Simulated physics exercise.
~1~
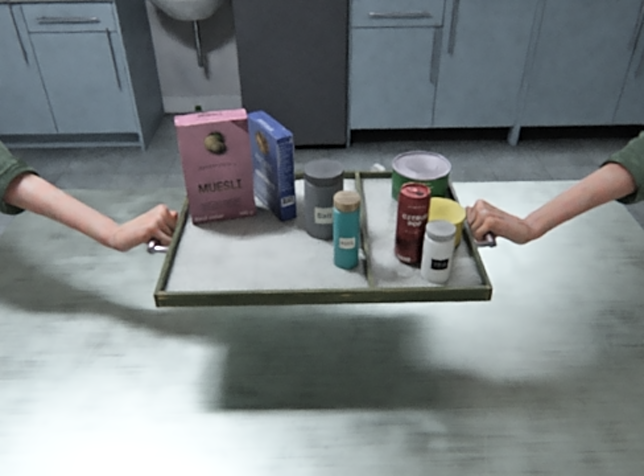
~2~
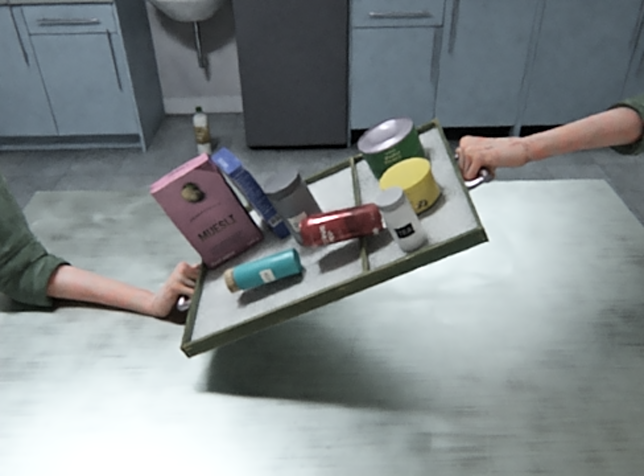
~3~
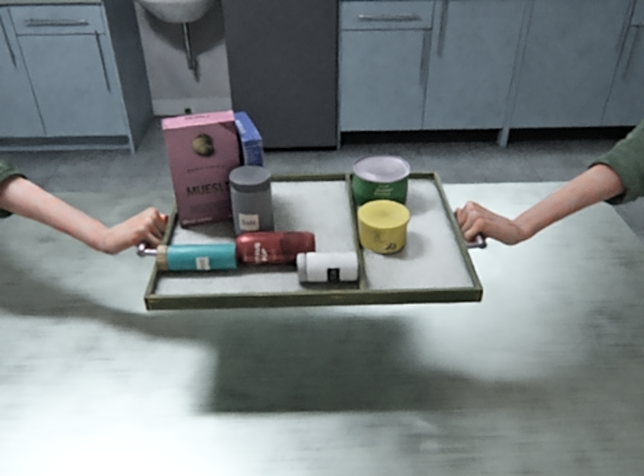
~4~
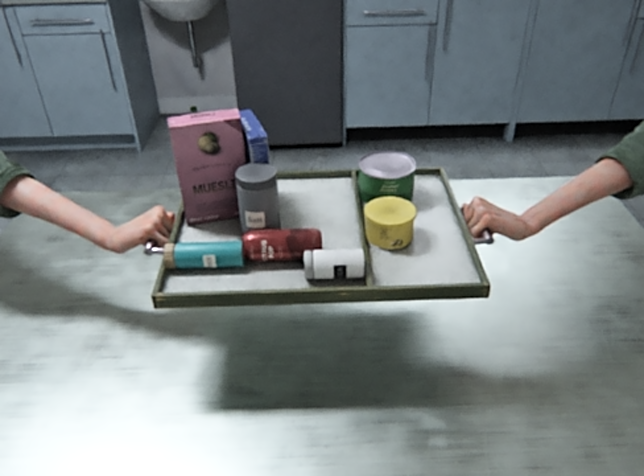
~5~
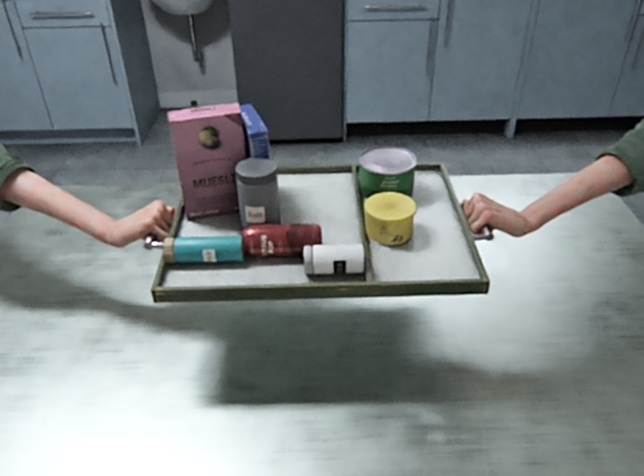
To begin with, two hands hold a tray level above a table in a kitchen, with packets, a grey jar, tubs, shakers and a red can standing on it. The hands tip the tray steeply, left side down. The turquoise shaker and red can fall over, while the grey jar and white shaker lean and the load shifts left. As the tray is brought level again, the white shaker ends up on its side too. Finally the tray is held steady, with both packets, the jar and the green and yellow tubs still upright.
